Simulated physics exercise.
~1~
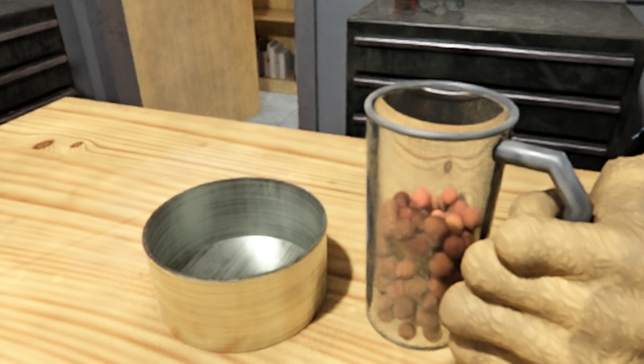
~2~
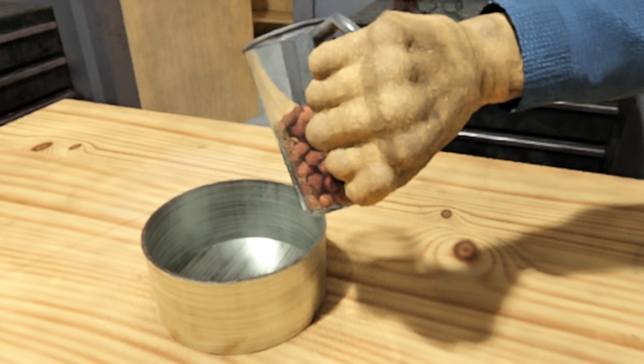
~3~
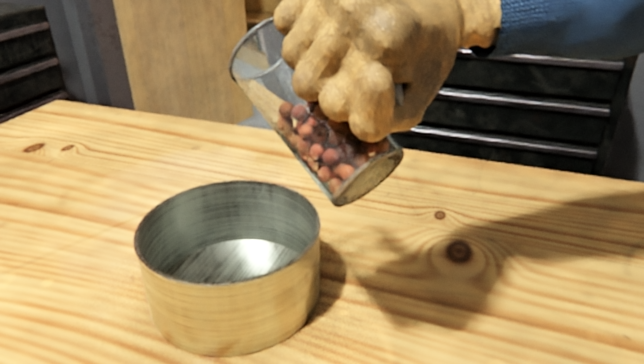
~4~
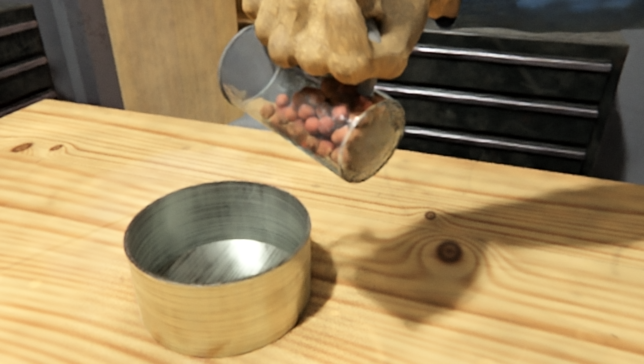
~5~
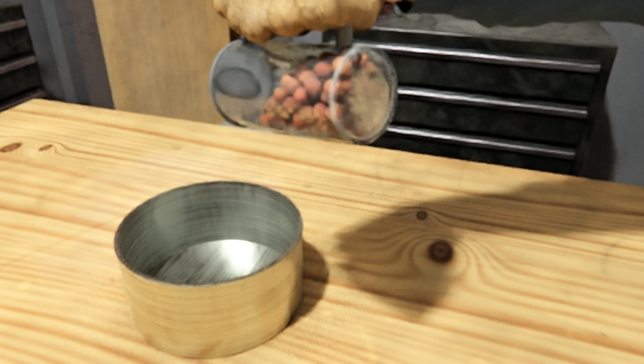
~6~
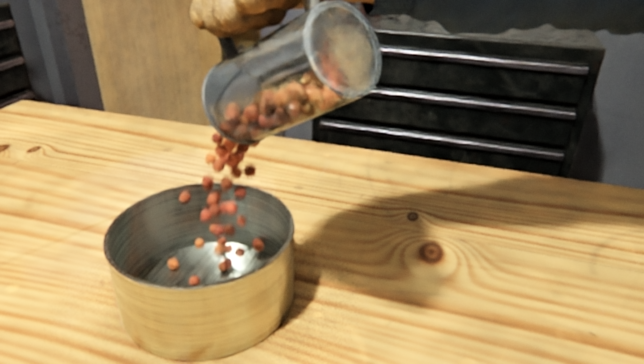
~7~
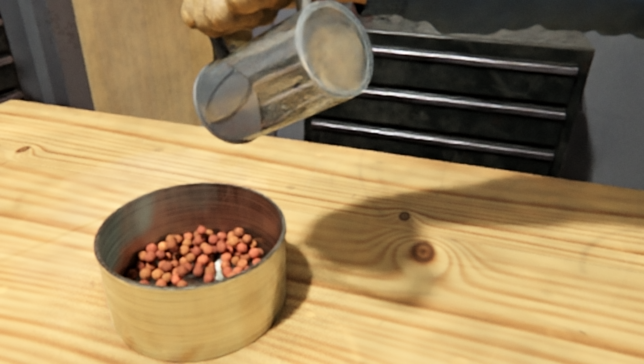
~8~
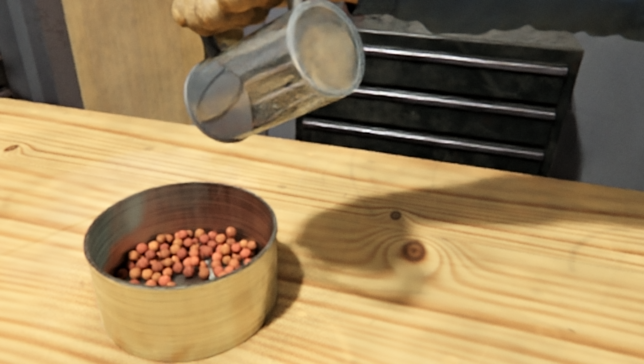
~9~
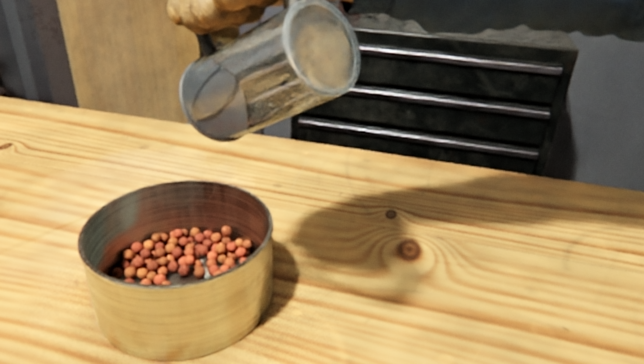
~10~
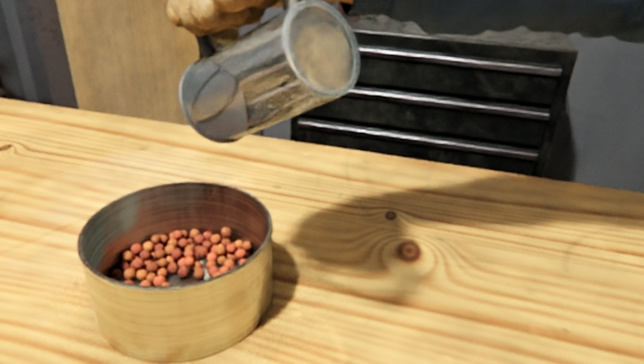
Hand lifting a clear cup of reddish-brown clay pellets, tilting it and pouring them all into a round metal pot below.
